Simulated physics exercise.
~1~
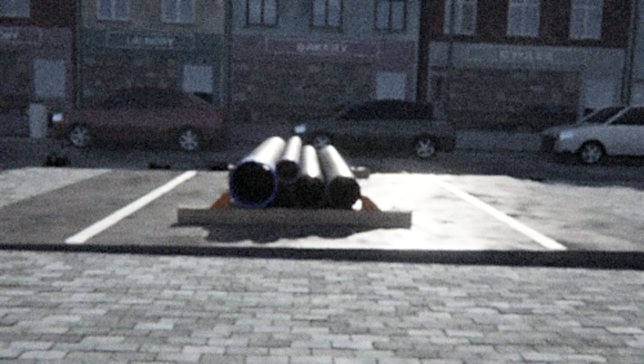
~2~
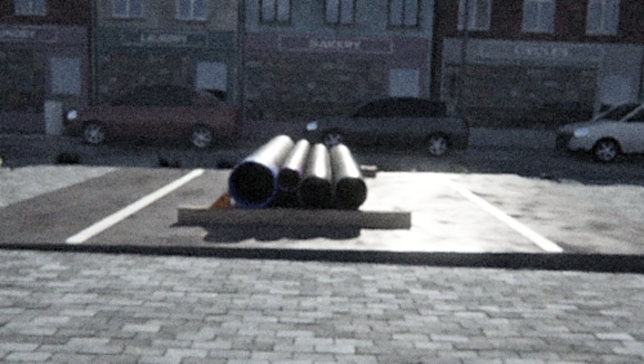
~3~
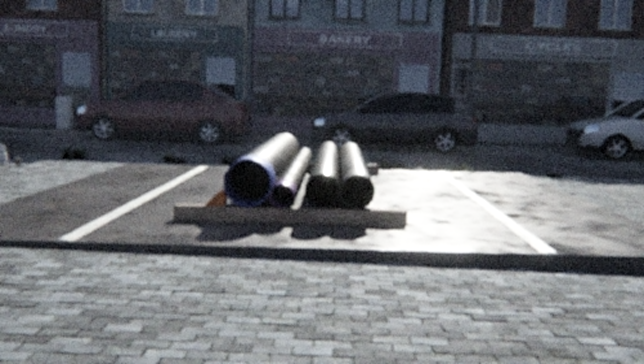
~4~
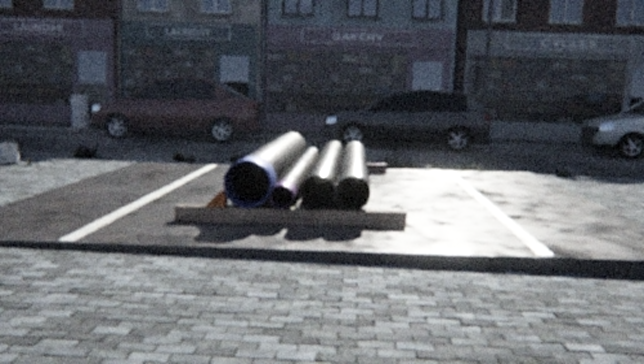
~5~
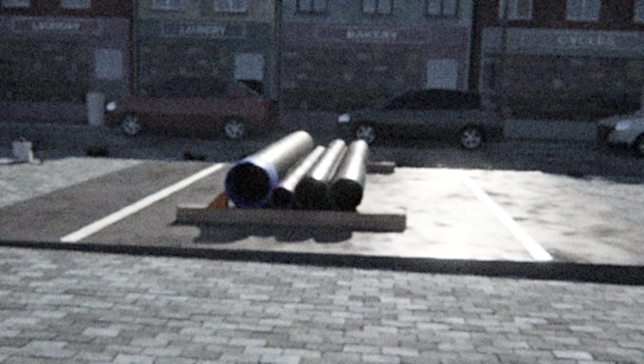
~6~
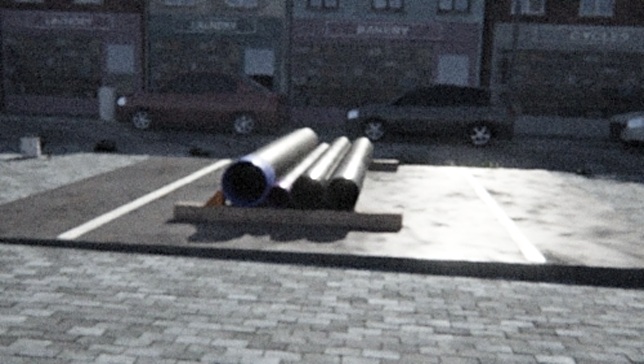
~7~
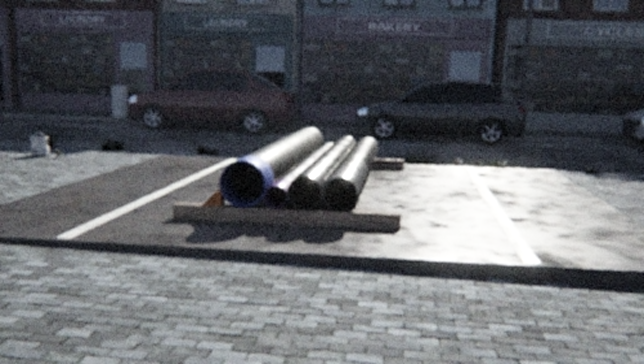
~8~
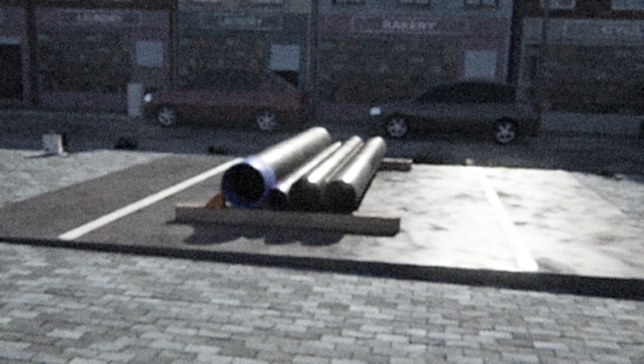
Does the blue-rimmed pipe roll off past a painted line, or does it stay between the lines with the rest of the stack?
It stays between the lines, resting on the bearers with the other pipes, and none of them passes a painted line.
